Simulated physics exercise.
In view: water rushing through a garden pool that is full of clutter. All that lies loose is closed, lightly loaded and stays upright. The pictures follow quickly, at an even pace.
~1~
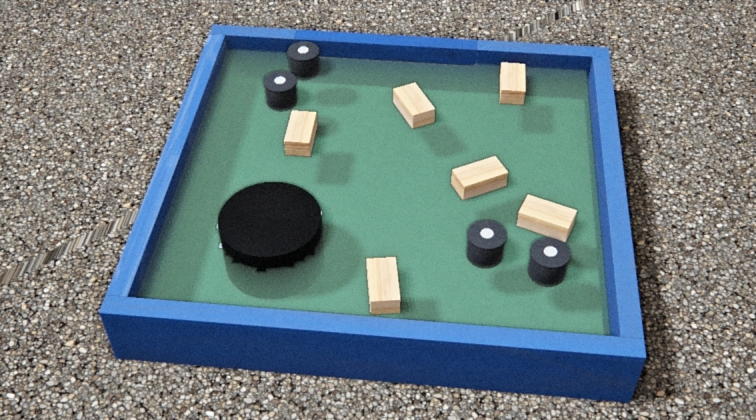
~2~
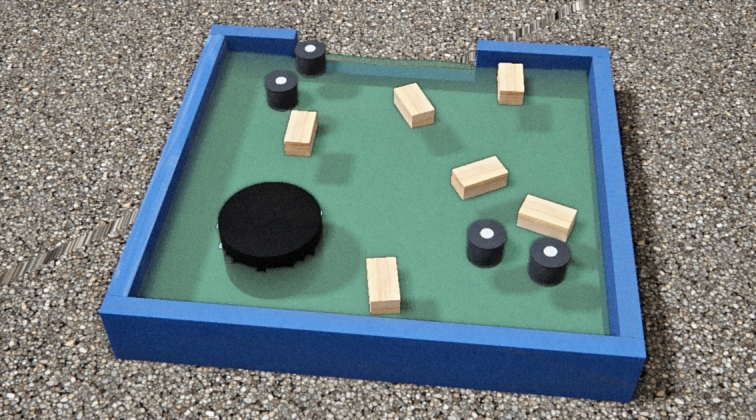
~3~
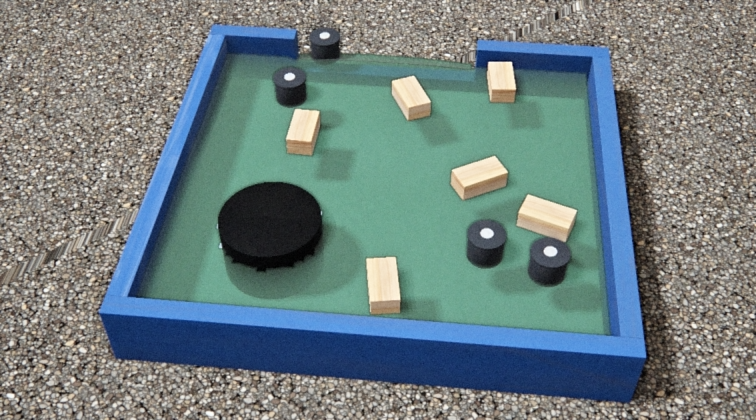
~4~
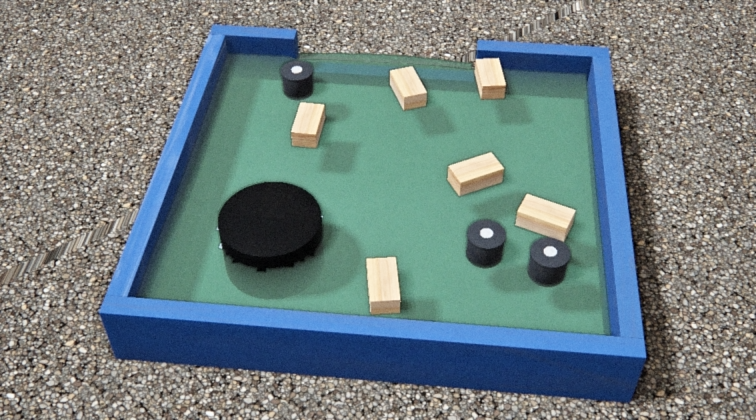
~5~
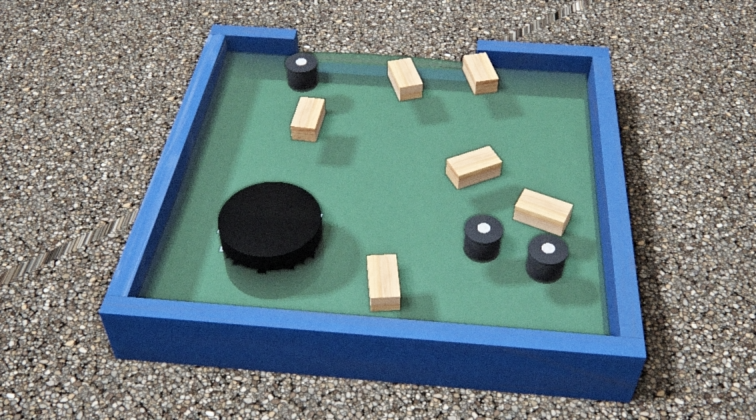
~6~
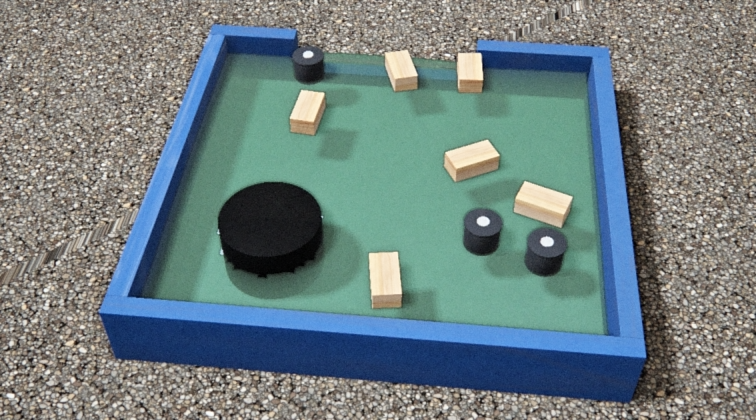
A gap opens in the blue wall, and black tubs and wooden blocks drift toward it.
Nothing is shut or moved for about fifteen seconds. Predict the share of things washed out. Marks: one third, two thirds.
Share: One to two thirds.
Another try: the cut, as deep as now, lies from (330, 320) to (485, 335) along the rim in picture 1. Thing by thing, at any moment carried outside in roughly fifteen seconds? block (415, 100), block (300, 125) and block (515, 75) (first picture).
In that order: Inside, inside, still in.
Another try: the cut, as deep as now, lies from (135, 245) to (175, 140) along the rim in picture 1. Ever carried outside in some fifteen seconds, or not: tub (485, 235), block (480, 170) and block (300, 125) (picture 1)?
As listed: Kept in, still in, washed out.
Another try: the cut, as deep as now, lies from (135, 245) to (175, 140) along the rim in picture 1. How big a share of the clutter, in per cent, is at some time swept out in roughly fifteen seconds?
About 20 per cent.
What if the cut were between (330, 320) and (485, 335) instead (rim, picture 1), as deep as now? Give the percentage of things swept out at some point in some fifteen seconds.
Close to 50 %.
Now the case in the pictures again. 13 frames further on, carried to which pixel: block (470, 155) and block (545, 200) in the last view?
Around (443, 112) and (529, 177).
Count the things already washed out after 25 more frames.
The number is 5.
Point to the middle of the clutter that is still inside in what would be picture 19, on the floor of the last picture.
Roughly at (471, 229).
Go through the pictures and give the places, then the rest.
The first frame shows a block at (414, 99), afloat; a tub at (280, 81), afloat; 0 of 10 have shifted.
The second frame shows a block at (414, 99) floats; a tub at (281, 81) floats; 1 of 10 have shifted.
The third frame shows a block at (411, 92) floats, close to its start; a tub at (290, 78), afloat, close to its start; 4 of 10 have shifted.
The fourth frame shows a block at (408, 82), afloat, close to its start; a tub at (297, 71) floats, close to its start; 6 of 10 have shifted.
The fifth frame shows a block at (405, 73) floats, a stride from its start; a tub at (301, 63) floats, close to its start; 8 of 10 have shifted.
The sixth frame shows a block at (401, 64), afloat, a stride from its start; a tub at (308, 55), afloat, a stride from its start; 10 of 10 have shifted.
A moment on, 4 of 10 are out; 6 afloat.
Next, 5 of 10 are out; 5 afloat.
Later, 5 of 10 are out; 5 afloat.
In the end, 5 of 10 are out; 5 afloat.
